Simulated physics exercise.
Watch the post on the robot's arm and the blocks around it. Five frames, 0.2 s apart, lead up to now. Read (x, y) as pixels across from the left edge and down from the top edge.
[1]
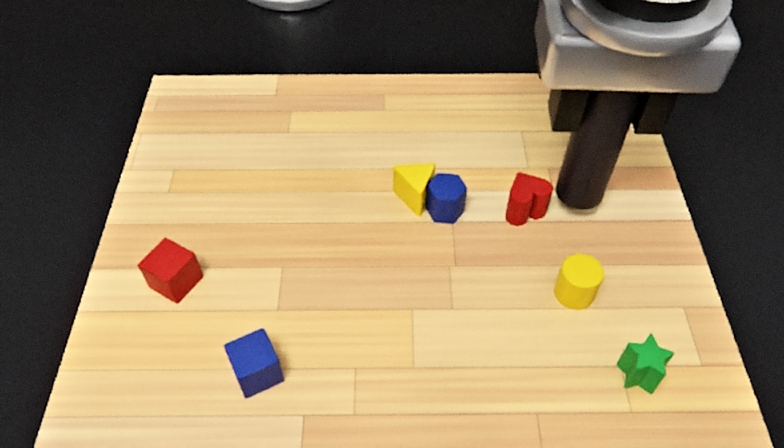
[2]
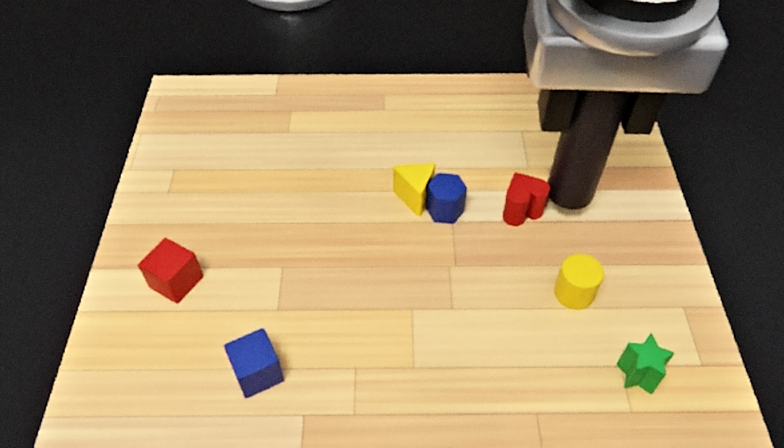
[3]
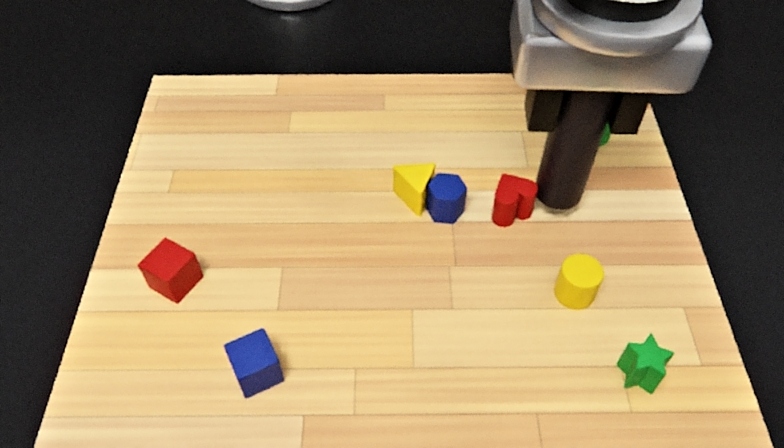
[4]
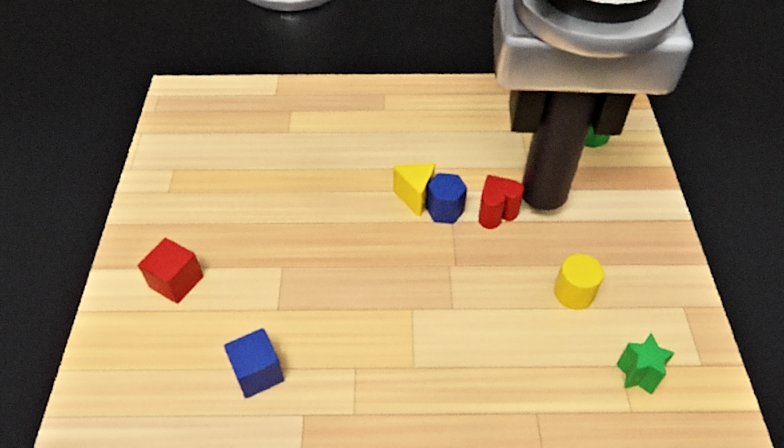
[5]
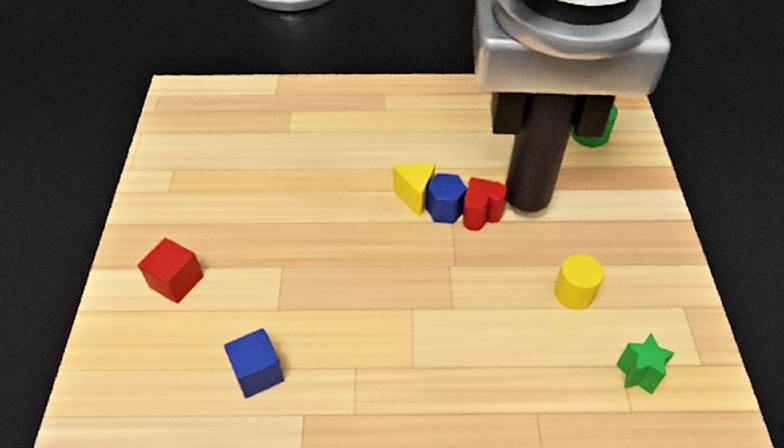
On a wooden board, a robot arm's dark post pushes a red heart-shaped block left.
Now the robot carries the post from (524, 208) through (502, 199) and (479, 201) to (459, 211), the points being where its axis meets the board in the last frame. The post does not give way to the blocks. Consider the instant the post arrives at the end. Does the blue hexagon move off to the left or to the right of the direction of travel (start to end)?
Answer: Left.
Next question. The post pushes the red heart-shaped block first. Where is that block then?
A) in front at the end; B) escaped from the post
Correct choice: A.
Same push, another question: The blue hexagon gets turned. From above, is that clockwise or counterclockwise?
It is turned clockwise.
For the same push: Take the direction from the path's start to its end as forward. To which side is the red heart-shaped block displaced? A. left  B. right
The correct letter is A.
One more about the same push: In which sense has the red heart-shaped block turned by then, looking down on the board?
The block spins anticlockwise.
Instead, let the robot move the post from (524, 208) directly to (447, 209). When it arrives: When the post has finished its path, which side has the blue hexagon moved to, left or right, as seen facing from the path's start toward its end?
Leftward.
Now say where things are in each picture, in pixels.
The first frame shows tip of the post at (579, 192), middles of tops, yellow triangular piece at (416, 174), blue hexagon at (447, 186), red heart-shaped block at (530, 187), yellow disc at (583, 270).
The second frame shows post at (570, 192), red heart-shaped block at (527, 187).
The third frame shows post at (558, 192), red heart-shaped block at (515, 188).
The fourth frame shows post at (544, 193), red heart-shaped block at (501, 189).
The fifth frame shows post at (528, 194), yellow triangular piece at (416, 174), blue hexagon at (447, 186), red heart-shaped block at (484, 191), yellow disc at (583, 270).
What follows on the original path. Halfway along, post at (490, 185); yellow triangular piece at (406, 173), turned 30° clockwise; blue hexagon at (417, 197), turned 20° clockwise; red heart-shaped block at (457, 195), turned 50° anticlockwise.
At the end, post at (461, 198); yellow triangular piece at (406, 173), turned 35° clockwise; blue hexagon at (394, 208), turned 50° clockwise; red heart-shaped block at (432, 213), turned 75° anticlockwise; yellow disc unmoved.
